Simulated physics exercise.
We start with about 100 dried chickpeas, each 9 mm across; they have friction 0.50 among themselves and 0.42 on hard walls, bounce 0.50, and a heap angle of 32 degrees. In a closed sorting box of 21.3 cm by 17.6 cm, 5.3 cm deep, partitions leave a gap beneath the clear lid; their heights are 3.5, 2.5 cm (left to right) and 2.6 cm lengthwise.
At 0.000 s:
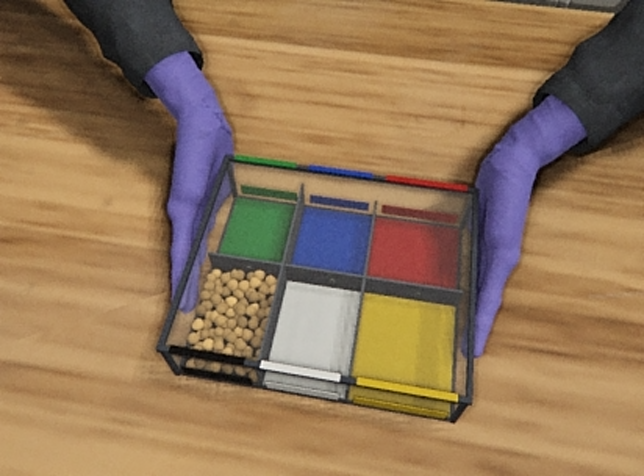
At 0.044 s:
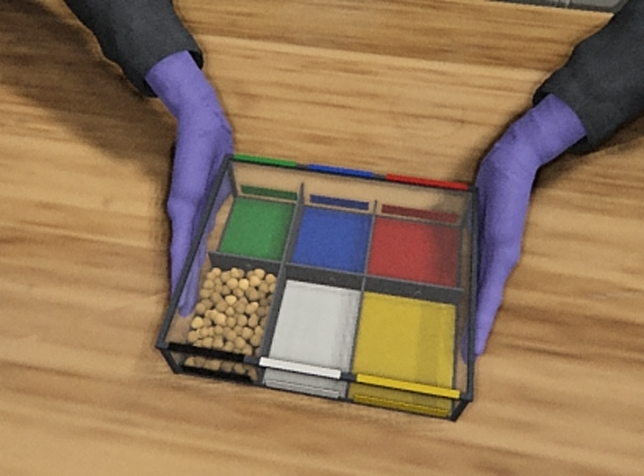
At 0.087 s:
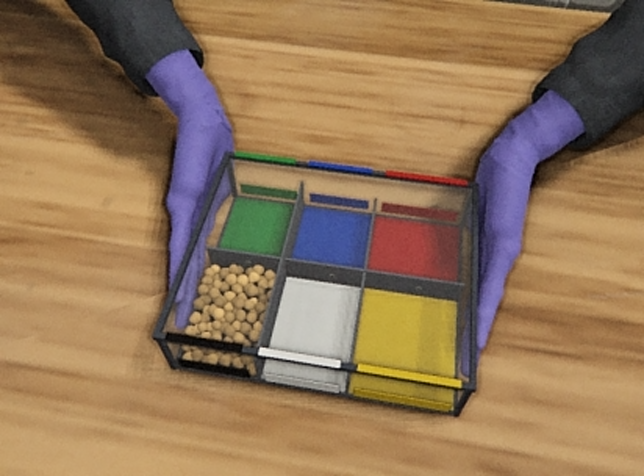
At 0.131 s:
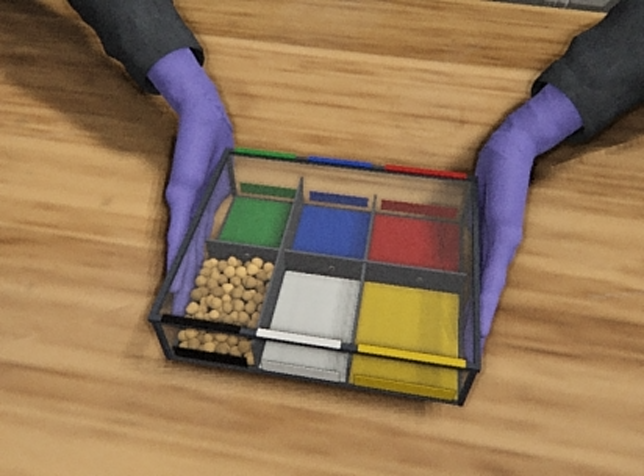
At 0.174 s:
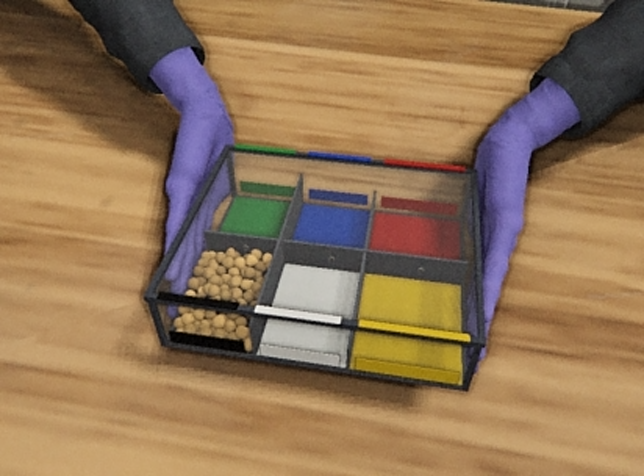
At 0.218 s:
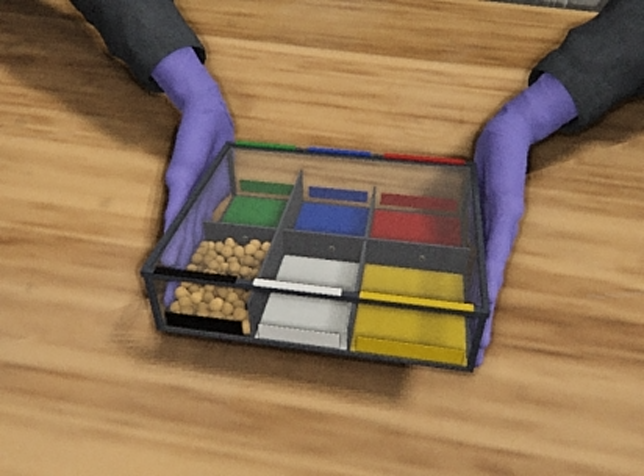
On a wooden tabletop seen from above at an angle, two purple-gloved hands in dark sleeves hold a clear-lidded box by its left and right sides. Its six compartments show green, blue and red across the back, and black, white and yellow along the front, with tan chickpeas heaped in the front-left one. The box's front edge tilts steadily upward, revealing more of its front wall, while the chickpeas stay in their compartment and the camera keeps still.
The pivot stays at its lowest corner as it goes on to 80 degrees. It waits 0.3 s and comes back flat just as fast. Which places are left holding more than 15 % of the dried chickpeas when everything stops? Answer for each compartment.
Red compartment: Not over, blue compartment: Not over, green compartment: Over, yellow compartment: Not over, white compartment: Not over, black compartment: Over.
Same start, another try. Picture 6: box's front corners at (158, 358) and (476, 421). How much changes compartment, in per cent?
Estimate: Around 15 %.
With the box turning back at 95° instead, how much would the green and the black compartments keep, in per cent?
In per cent, green 80 and black 20.
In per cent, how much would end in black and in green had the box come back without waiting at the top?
Black 60; green 40.
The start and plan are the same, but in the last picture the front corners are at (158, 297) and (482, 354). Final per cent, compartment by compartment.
By the end, red has 0%, blue has 5%, green has 20%, yellow has 0%, white has 0% and black has 70%.
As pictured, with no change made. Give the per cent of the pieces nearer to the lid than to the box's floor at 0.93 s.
Something like 20 percent of the pieces.
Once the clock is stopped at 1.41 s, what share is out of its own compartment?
Near 40 per cent of it.
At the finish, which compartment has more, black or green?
Black compartment.
After 0.93 s, tilt 80 degrees; green 30 %, black 70 %.
After 1.41 s, tilt 43 degrees; green 40 %, black 60 %.
Then, at 1.96 s, tilt 0 degrees; green 40 %, black 60 %.
In the end, at 2.3 s, red 0 %, blue 0 %, green 40 %, yellow 0 %, white 0 %, black 60 %.
